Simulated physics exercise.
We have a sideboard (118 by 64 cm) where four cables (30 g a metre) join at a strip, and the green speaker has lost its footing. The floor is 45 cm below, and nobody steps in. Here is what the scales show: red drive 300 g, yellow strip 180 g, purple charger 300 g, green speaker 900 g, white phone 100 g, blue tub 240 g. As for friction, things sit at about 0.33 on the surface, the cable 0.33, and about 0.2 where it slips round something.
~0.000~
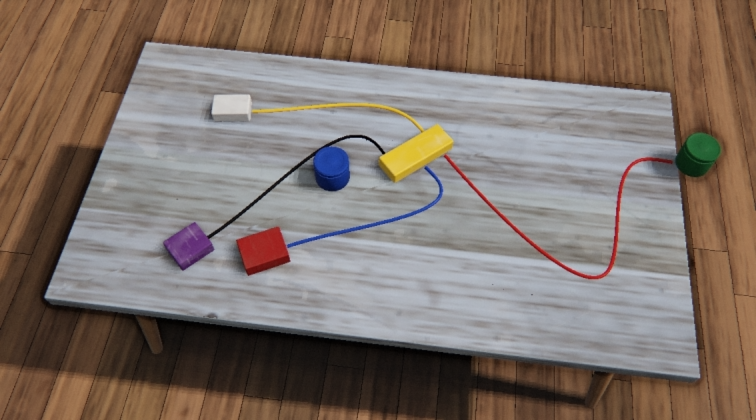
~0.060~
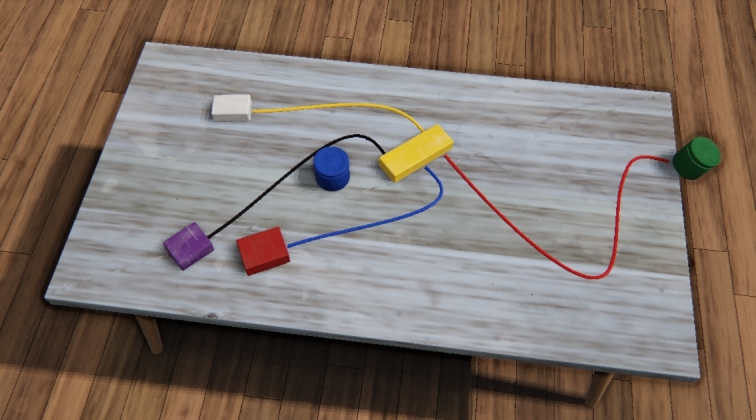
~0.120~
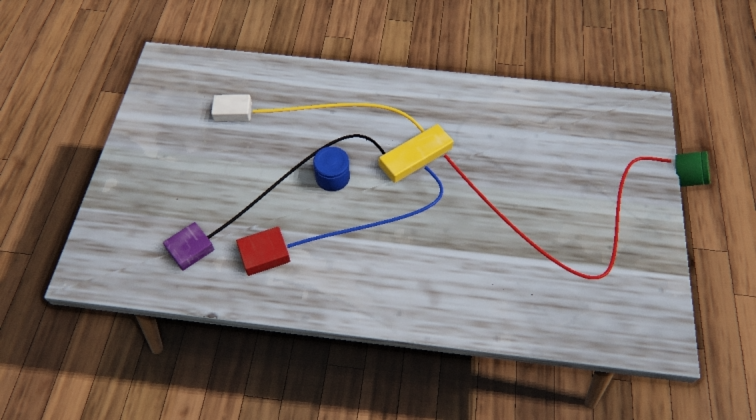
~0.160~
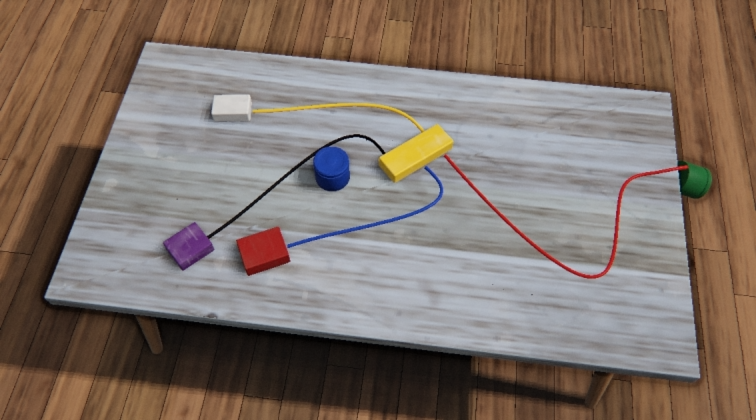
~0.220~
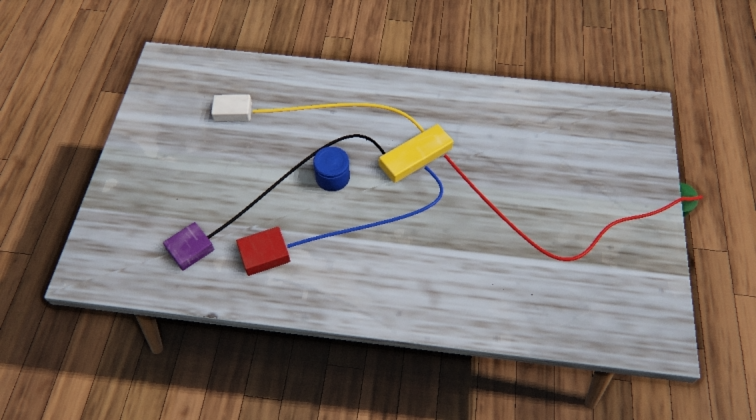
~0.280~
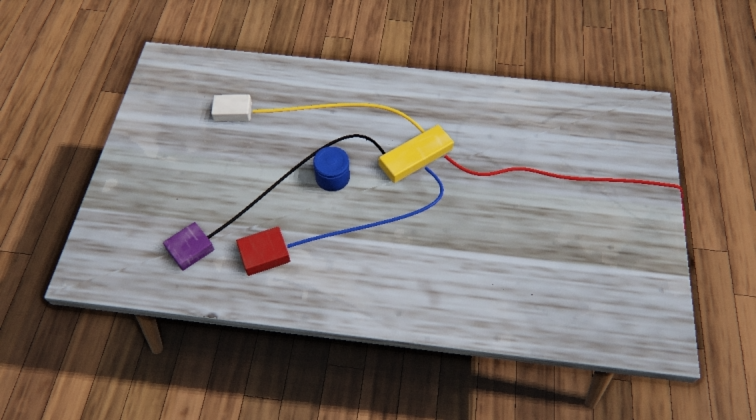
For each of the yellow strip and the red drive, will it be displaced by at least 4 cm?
Per item: Yellow strip: Yes; red drive: No.
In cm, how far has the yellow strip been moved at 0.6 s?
8 cm.
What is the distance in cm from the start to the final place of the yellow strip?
Roughly 8 centimetres.
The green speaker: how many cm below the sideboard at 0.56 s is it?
Depth: About 40 cm.
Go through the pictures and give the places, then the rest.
In the first picture, yellow strip (417, 149); red drive (262, 247); red cable runs through (464, 177) (519, 232) (591, 278) (617, 225) (634, 163).
In the second picture, green speaker (702, 150); red cable runs through (464, 177) (591, 278) (632, 161).
In the third picture, green speaker (693, 169); red cable runs through (464, 177) (591, 278) (633, 162).
In the fourth picture, green speaker (689, 180); red cable runs through (464, 177) (591, 277) (651, 173).
In the fifth picture, green speaker (678, 202); red cable runs through (464, 177) (590, 248).
In the sixth picture, yellow strip (417, 149); red drive (262, 247); red cable runs through (471, 172) (548, 174) (629, 181).
After 0.6 s, the strip's end of the red cable at (482, 164); yellow strip 8 cm off its start, white phone 20 cm off its start, blue tub 5 cm off its start.
After 0.8 s, the strip's end of the red cable at (482, 164); yellow strip 8 cm off its start, white phone 24 cm off its start, blue tub 5 cm off its start.
After 1.1 s, the strip's end of the red cable at (482, 164); yellow strip 8 cm off its start at (454, 154), white phone 24 cm off its start at (345, 119), blue tub 5 cm off its start at (340, 179).
After 1.4 s, the strip's end of the red cable at (482, 164); yellow strip 8 cm off its start, white phone 24 cm off its start, blue tub 5 cm off its start.
After 2.6 s, the strip's end of the red cable at (482, 164); yellow strip 8 cm off its start at (454, 154), red drive 0 cm off its start at (262, 247), white phone 24 cm off its start at (345, 119), blue tub 5 cm off its start at (340, 179).
